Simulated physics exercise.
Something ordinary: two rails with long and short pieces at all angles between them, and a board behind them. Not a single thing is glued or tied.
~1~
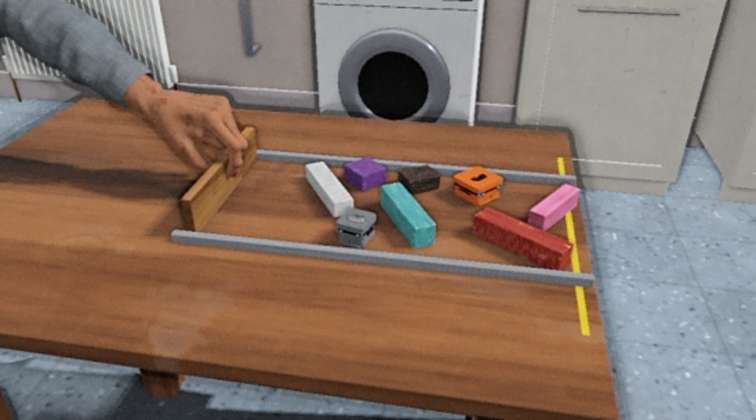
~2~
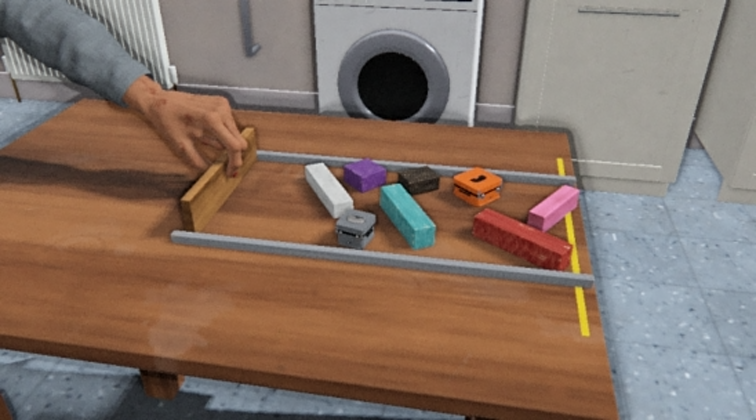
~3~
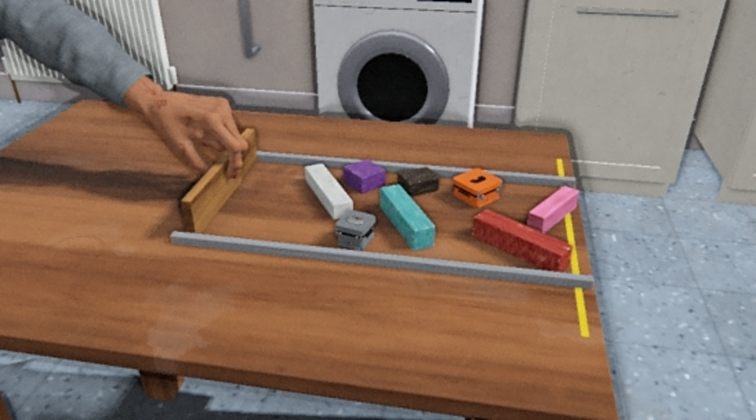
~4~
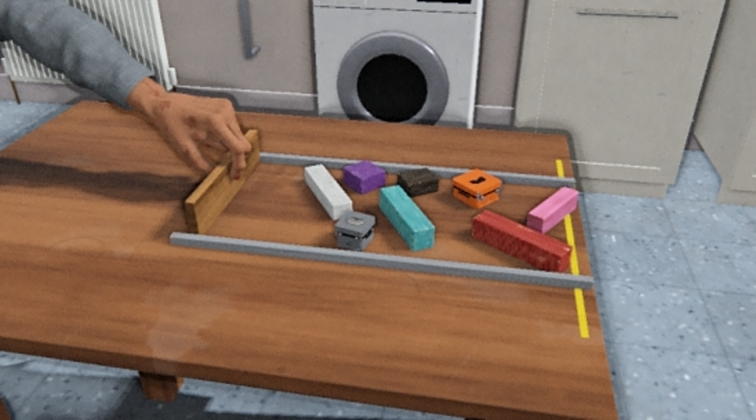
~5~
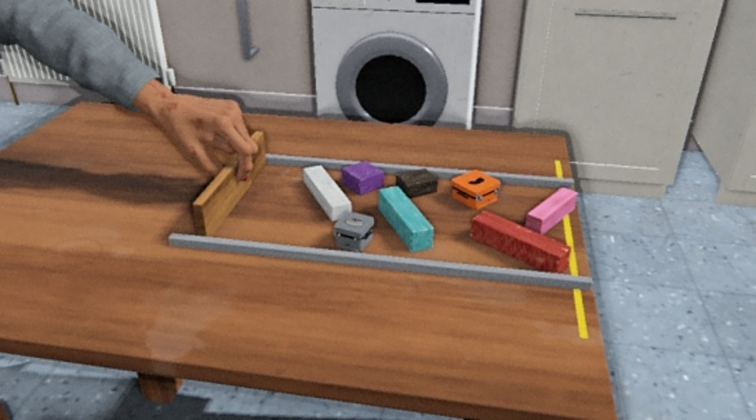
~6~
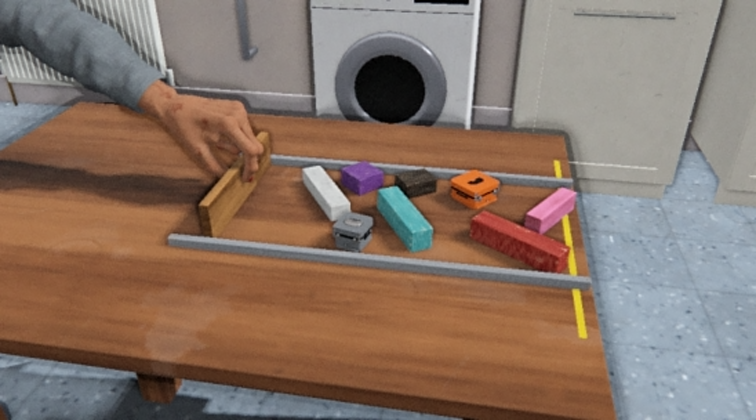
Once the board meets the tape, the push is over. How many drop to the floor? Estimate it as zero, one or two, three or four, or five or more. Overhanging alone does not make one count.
The push is going to knock off more than four.
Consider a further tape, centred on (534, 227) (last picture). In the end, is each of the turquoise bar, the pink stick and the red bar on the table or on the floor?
Lab note - turquoise bar not toppled, pink stick toppled, red bar toppled.
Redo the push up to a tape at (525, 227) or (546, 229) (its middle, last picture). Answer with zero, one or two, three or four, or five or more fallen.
Counts, in turn - 3 or 4; at least five.
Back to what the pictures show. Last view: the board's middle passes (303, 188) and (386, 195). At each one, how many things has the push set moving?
1 and 6.
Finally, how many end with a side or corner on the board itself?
At rest, 2 are in contact.
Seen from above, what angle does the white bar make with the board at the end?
Roughly 0° out of line.
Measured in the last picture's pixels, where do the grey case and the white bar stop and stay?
You'll find the grey case at roughly (590, 256) and the white bar at roughly (578, 218).
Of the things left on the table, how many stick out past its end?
The total here is 2.
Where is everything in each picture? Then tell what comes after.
Pink stick (554, 208); red bar (521, 239); orange case (477, 187); board (224, 177); tape (570, 227), in the first frame.
Red bar (521, 240); white bar (328, 189), in the second frame.
Orange case (477, 189); board (224, 179), in the third frame.
Pink stick (553, 211); turquoise bar (406, 217), in the fourth frame.
Red bar (519, 243); black block (417, 183), in the fifth frame.
Pink stick (551, 211); red bar (518, 243); orange case (474, 190); board (240, 182); tape (567, 230), in the sixth frame.
Soon after, none off yet; pink stick at rest near (551, 211); red bar at rest near (518, 243); orange case at rest near (474, 190).
After that, none off yet; pink stick moving near (557, 211); red bar displaced a little near (553, 245); orange case displaced about its own width near (522, 202).
In the end, the number that fall off is five or more; gone, purple block, turquoise bar, black block, orange case, red bar and pink stick.
